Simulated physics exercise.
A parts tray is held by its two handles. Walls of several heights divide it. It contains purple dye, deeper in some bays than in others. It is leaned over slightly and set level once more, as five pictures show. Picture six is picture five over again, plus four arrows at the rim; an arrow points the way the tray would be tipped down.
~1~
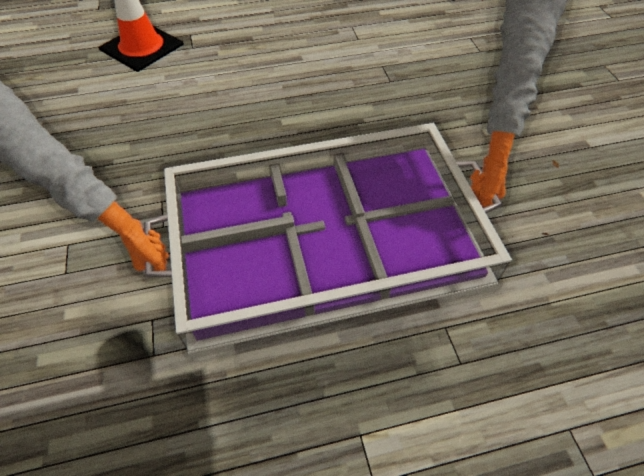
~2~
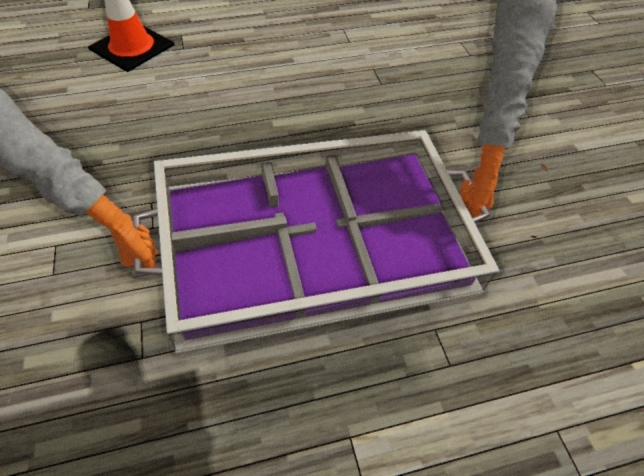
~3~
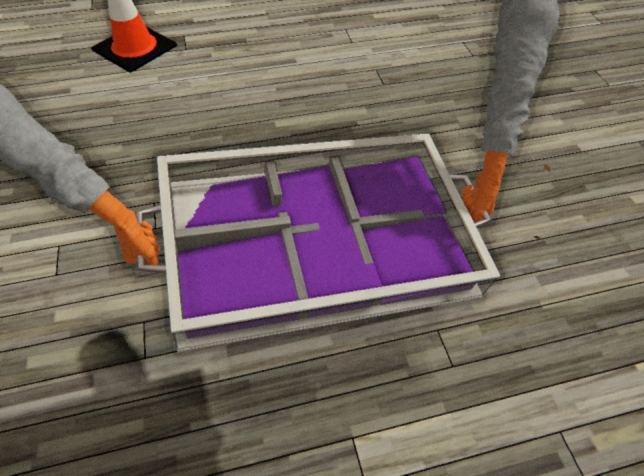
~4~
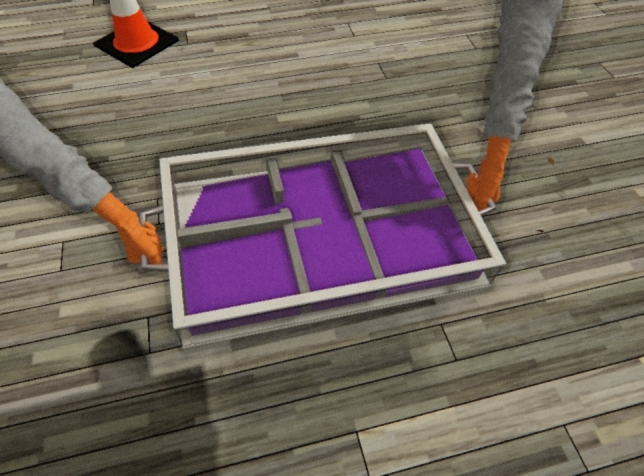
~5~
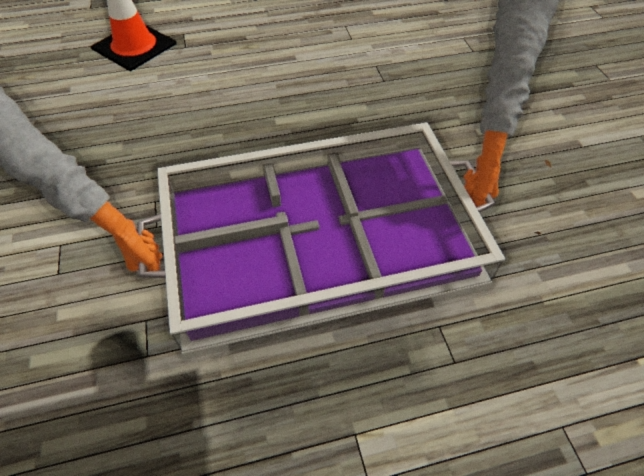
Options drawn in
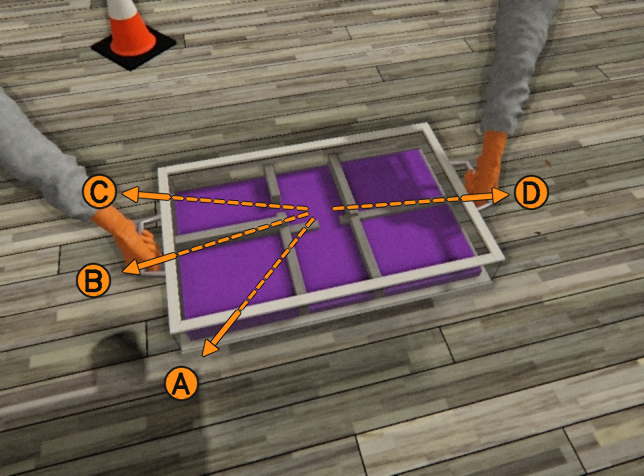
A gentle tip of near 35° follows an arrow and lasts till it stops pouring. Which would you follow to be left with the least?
Use arrow A.
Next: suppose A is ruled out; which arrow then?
Here it is arrow C.
In orange, A ends at (206, 351); B ends at (128, 269); C ends at (128, 193); D ends at (502, 195).
Choosing A, about 22 % stays in the tray, the largest part in the front left bay.
Choosing B, about 44 % stays in the tray, the largest part in the front left bay.
Choosing C, about 31 % stays in the tray, the largest part in the back left bay.
Choosing D, about 39 % stays in the tray, the largest part in the front right bay.
